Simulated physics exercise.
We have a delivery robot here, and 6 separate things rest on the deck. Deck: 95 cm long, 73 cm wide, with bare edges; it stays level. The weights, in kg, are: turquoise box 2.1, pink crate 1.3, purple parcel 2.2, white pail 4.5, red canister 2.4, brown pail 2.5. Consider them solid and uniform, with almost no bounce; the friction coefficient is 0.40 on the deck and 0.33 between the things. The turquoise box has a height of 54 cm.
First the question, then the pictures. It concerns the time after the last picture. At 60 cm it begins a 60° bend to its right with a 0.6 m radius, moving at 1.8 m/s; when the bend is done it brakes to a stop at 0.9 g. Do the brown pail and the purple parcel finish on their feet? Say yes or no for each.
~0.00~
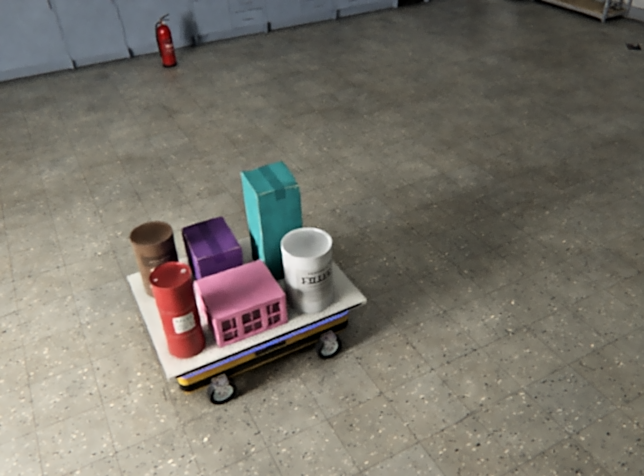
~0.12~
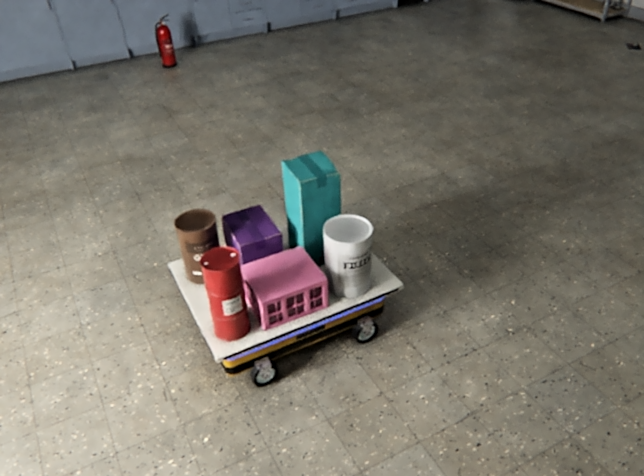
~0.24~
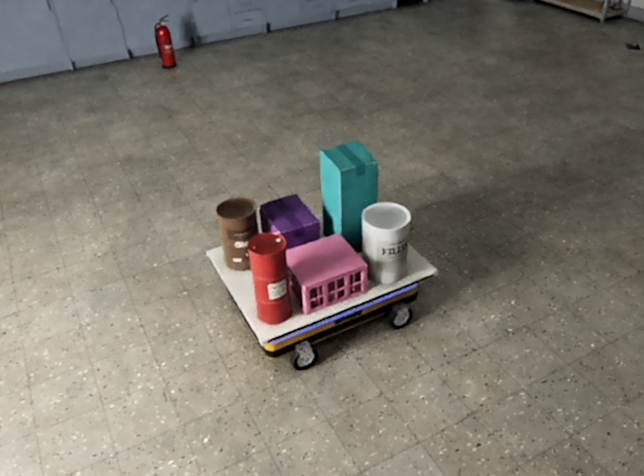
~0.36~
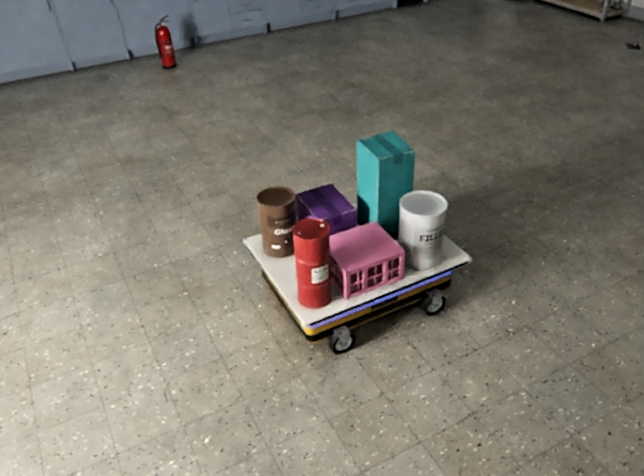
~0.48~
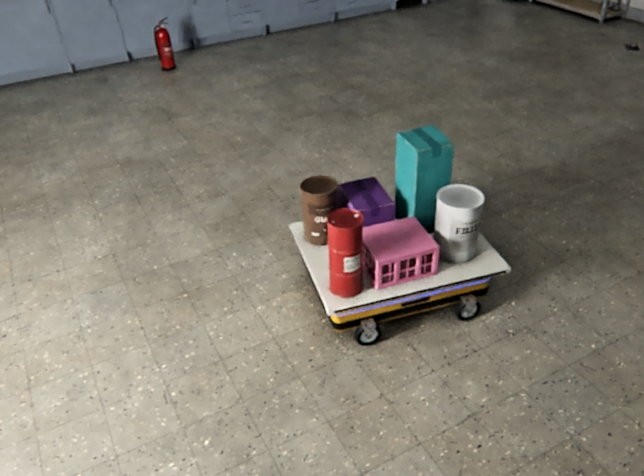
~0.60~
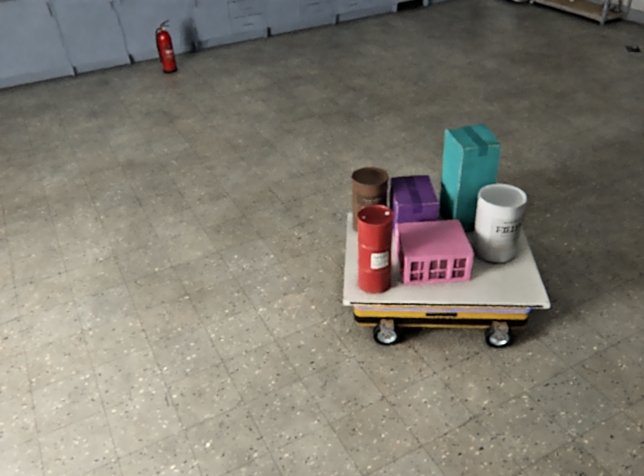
Brown pail - no; purple parcel - no.
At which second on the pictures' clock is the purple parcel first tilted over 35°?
At around 0.9 seconds on the pictures' clock.
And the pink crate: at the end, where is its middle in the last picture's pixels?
(600, 297).
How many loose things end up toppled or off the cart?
My answer is 5.
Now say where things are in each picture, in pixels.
Cart 0 cm along; brown pail (158, 260); purple parcel (213, 255), in the first frame.
Cart 22 cm along; white pail (348, 257); red canister (227, 295), in the second frame.
Cart 43 cm along; turquoise box (349, 200); pink crate (323, 273), in the third frame.
Cart 65 cm along; white pail (421, 231); red canister (313, 265), in the fourth frame.
Cart 86 cm along, turned 11°; white pail (457, 224) shifted 9 cm; turquoise box (422, 182) shifted 8 cm, in the fifth frame.
Cart 108 cm along, turned 32°; brown pail (370, 202) shifted 5 cm; purple parcel (413, 207) shifted 11 cm, in the sixth frame.
Around 0.90 s, cart 161 cm along, turned 60°; turquoise box, purple parcel and brown pail now off the cart; white pail shifted 54 cm; pink crate shifted 20 cm.
Around 1.20 s, cart 171 cm along, turned 60°, stopped; red canister at 40° to upright; white pail shifted 56 cm; pink crate shifted 29 cm.
Finally (2.0 s), off the cart and tipped over, turquoise box, purple parcel, white pail and brown pail; on their side or leaning hard on the deck, red canister; not toppled but over 10 cm from the start, pink crate. In the last view, brown pail near (588, 237).
